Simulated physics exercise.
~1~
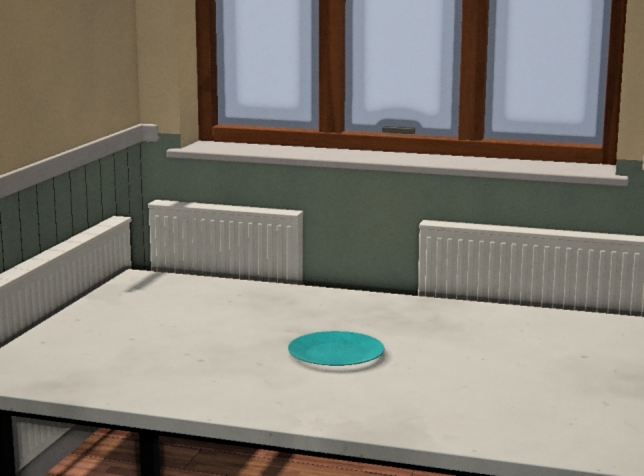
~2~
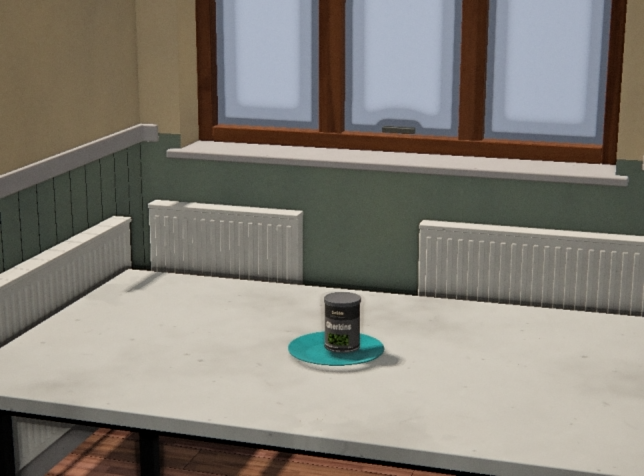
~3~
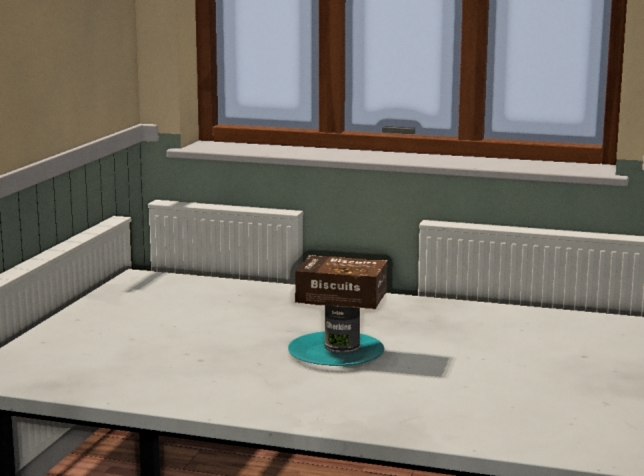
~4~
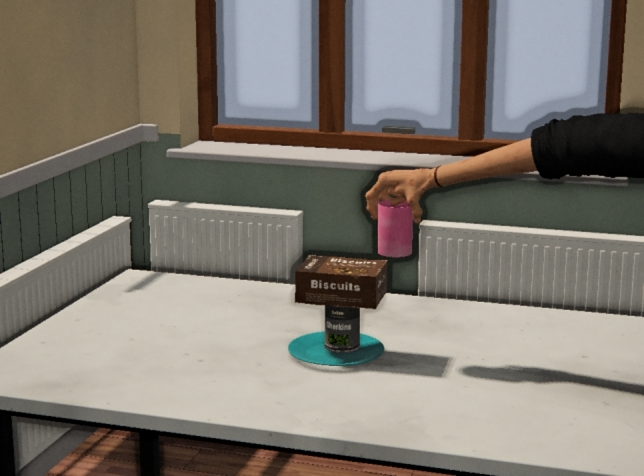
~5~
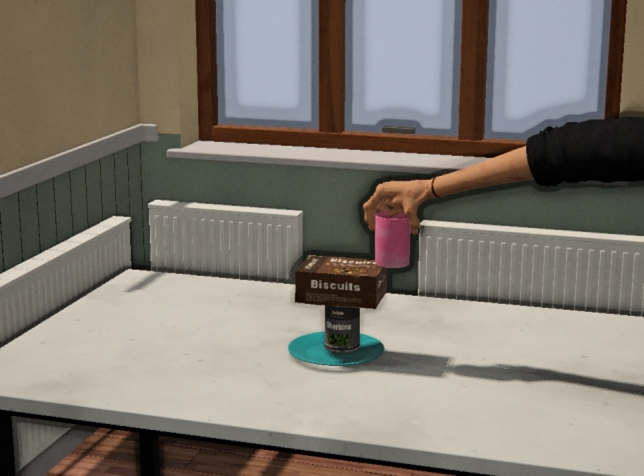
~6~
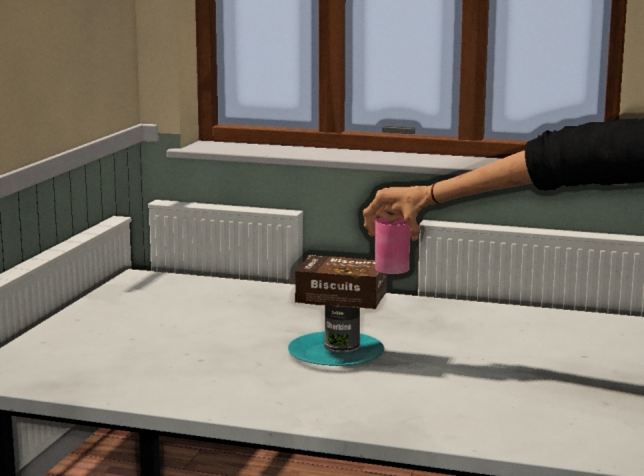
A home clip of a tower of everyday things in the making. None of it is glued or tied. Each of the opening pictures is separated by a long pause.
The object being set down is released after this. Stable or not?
It ends up unbalanced.
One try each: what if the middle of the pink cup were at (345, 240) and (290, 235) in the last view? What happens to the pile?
It survives the first time and caves in the second time.
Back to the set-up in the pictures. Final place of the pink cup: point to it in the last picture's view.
Close to pixel (428, 349).
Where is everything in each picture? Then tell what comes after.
In the first picture, the last thing is not in view yet.
In the second picture, the last thing is not in view yet; grey tin (342, 322).
In the third picture, the last thing is not in view yet; turquoise plate (336, 351).
In the fourth picture, still above its spot; pink cup (395, 228); brown box (342, 282).
In the fifth picture, still above its spot; pink cup (393, 239); grey tin (342, 322).
In the sixth picture, set down, still held; pink cup (393, 245); turquoise plate (336, 351).
Then, 0.30 s after the last picture, pink cup now fallen.
Then, 0.40 s after the last picture, things are still on the move.
Then, 1.70 s after the last picture, nothing new.
At rest, fallen, pink cup; the other 3 in place. Seen from the same camera at the end, pink cup near (429, 349). The pile gives way.
